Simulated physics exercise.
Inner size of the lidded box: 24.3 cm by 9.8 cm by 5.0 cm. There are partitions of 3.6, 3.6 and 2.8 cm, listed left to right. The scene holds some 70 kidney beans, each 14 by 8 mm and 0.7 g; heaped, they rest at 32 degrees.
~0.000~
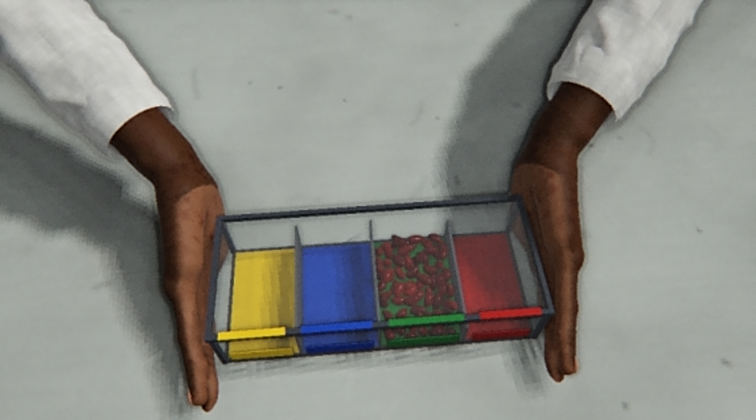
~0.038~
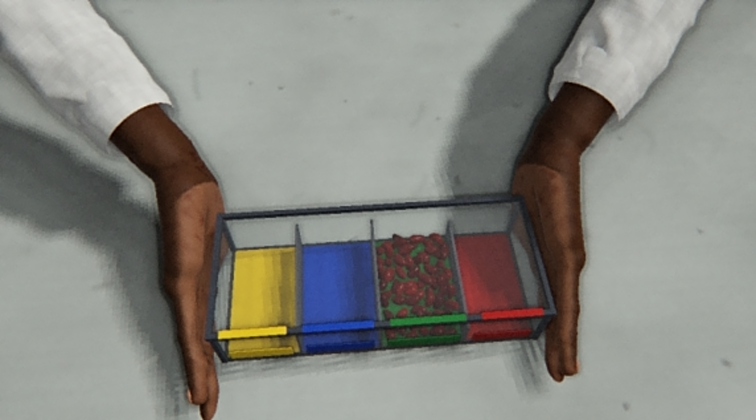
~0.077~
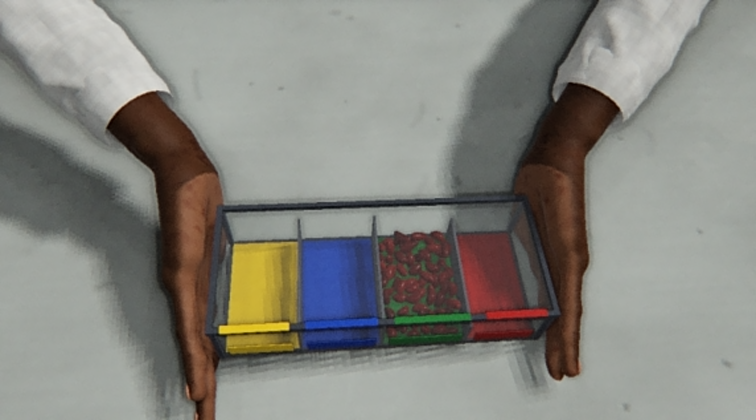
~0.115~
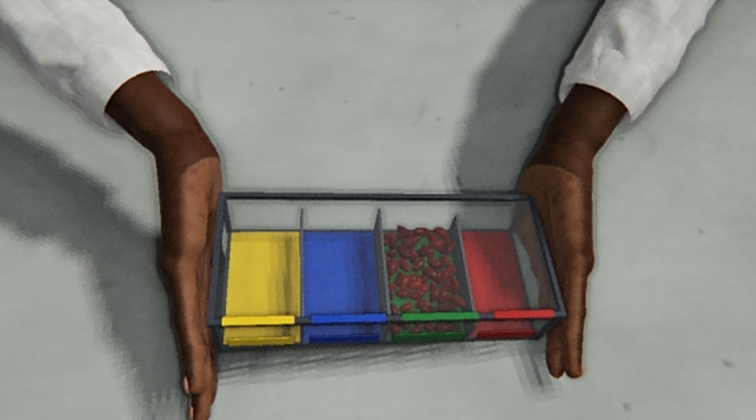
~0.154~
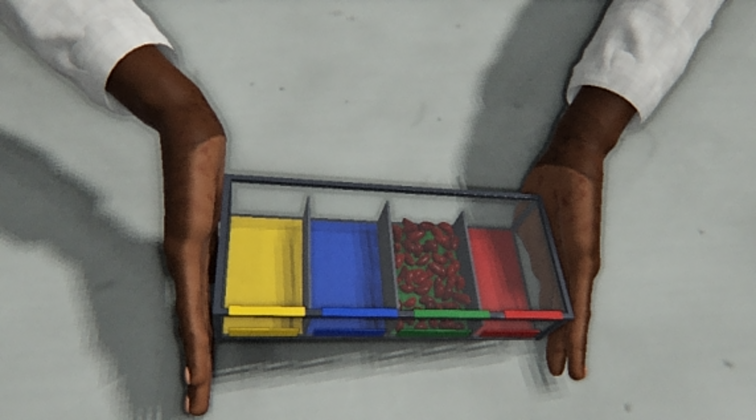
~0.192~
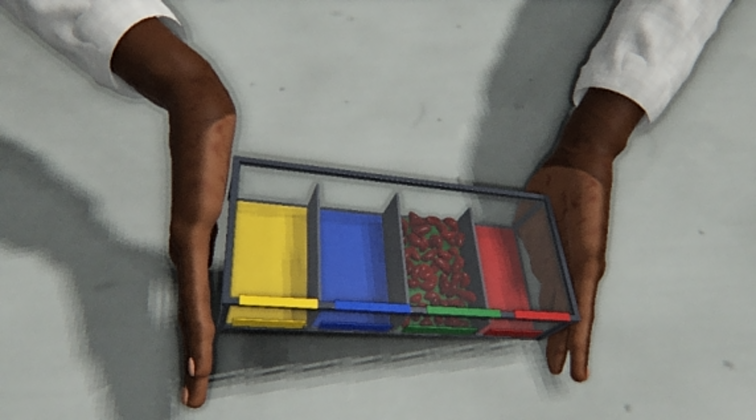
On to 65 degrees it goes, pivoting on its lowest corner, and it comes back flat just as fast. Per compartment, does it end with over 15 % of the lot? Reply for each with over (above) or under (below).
Red compartment - under, blue compartment - under, green compartment - over, yellow compartment - under.
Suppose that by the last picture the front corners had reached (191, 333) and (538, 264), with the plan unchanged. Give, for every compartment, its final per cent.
Red 0 %, blue 5 %, green 95 %, yellow 0 %.
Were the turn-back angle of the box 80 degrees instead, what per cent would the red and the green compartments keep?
Then red would hold 35 percent and green 65 percent.
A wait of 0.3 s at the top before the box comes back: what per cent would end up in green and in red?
Final amounts would be green 95% and red 5%.
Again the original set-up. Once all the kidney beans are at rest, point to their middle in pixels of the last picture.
Approximately (442, 296) in the last picture.
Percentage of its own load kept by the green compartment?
Around 90 per cent of it.
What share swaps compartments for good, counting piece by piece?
It works out to about 10 per cent.
After 0.62 s, tilt 64 degrees; green 100 %.
Then, at 0.91 s, tilt 26 degrees; red 10 %, green 90 %.
After 1.30 s, tilt 0 degrees; red 10 %, green 90 %.
By 1.6 s all is still; red 10 %, blue 0 %, green 90 %, yellow 0 %.
